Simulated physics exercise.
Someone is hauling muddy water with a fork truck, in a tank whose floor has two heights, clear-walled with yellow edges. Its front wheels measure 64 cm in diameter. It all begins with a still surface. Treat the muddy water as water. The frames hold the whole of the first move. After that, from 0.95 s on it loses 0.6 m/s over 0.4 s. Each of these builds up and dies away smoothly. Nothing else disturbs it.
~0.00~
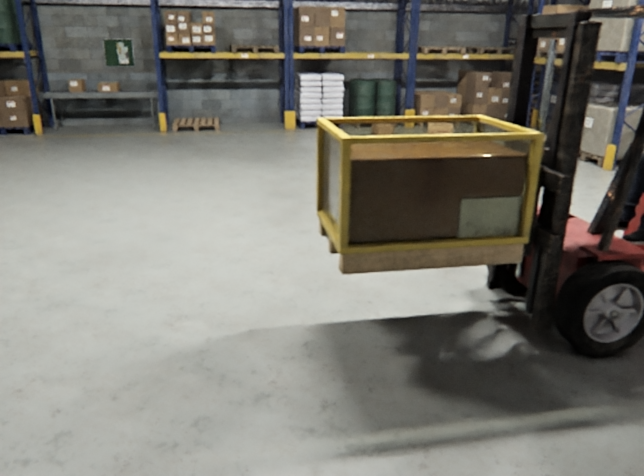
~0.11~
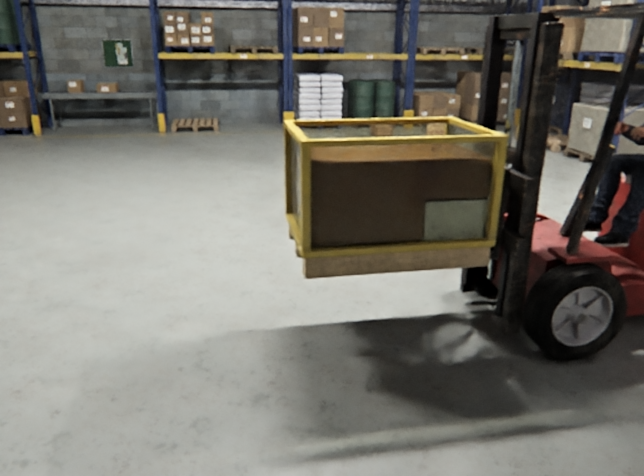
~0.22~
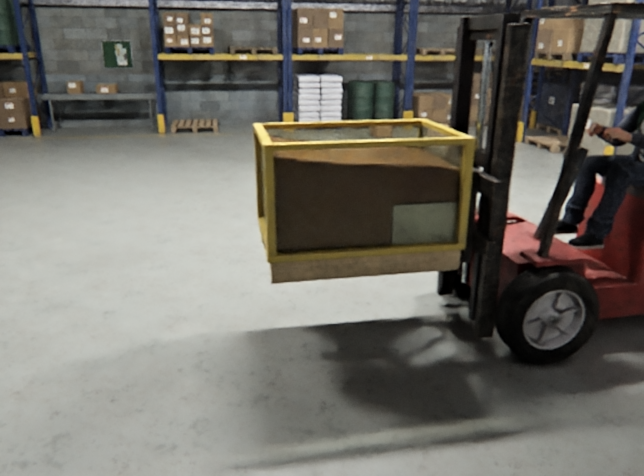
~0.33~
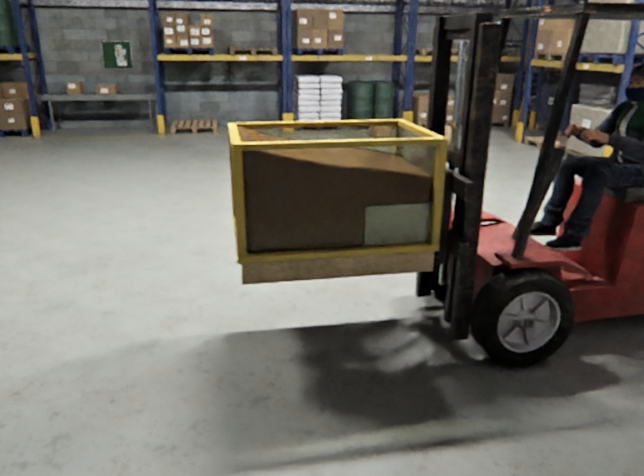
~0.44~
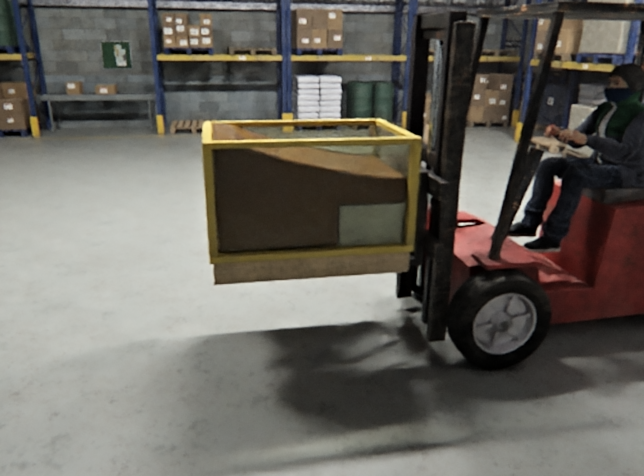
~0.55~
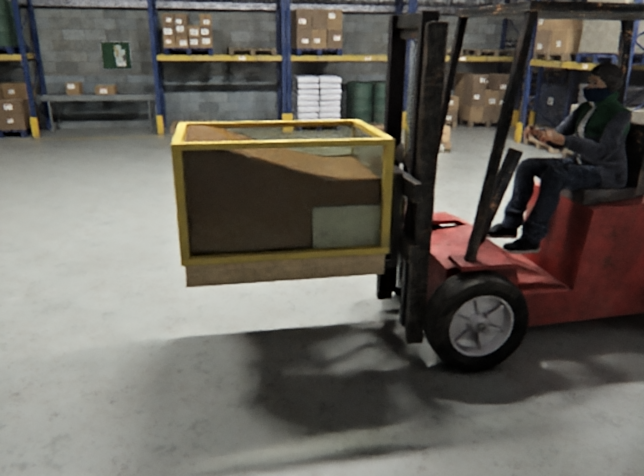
In a warehouse with a grey concrete floor, racks of boxes, white sacks and green drums stand along the back wall, seen from the side by a still camera. A red forklift with a seated driver on the right carries a clear, yellow-edged tank of brown water above the floor. It drives steadily leftward, and the water, level at first, climbs towards the tank's left end and stays slanted.
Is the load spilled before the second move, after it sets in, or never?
The first spill: Never.
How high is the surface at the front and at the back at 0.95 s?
About 48 cm in front and 56 cm behind.
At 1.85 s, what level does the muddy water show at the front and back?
About 56 cm in front and 40 cm behind.
Then, 0.95 s in, the surface is 48 cm up at the front and 55 cm at the back; nothing has left.
Then, 1.35 s in, the surface is 55 cm up at the front and 52 cm at the back; nothing has left.
Then, 1.85 s in, the surface is 56 cm up at the front and 40 cm at the back; nothing has left.
Then, 4.34 s in, nothing has left.
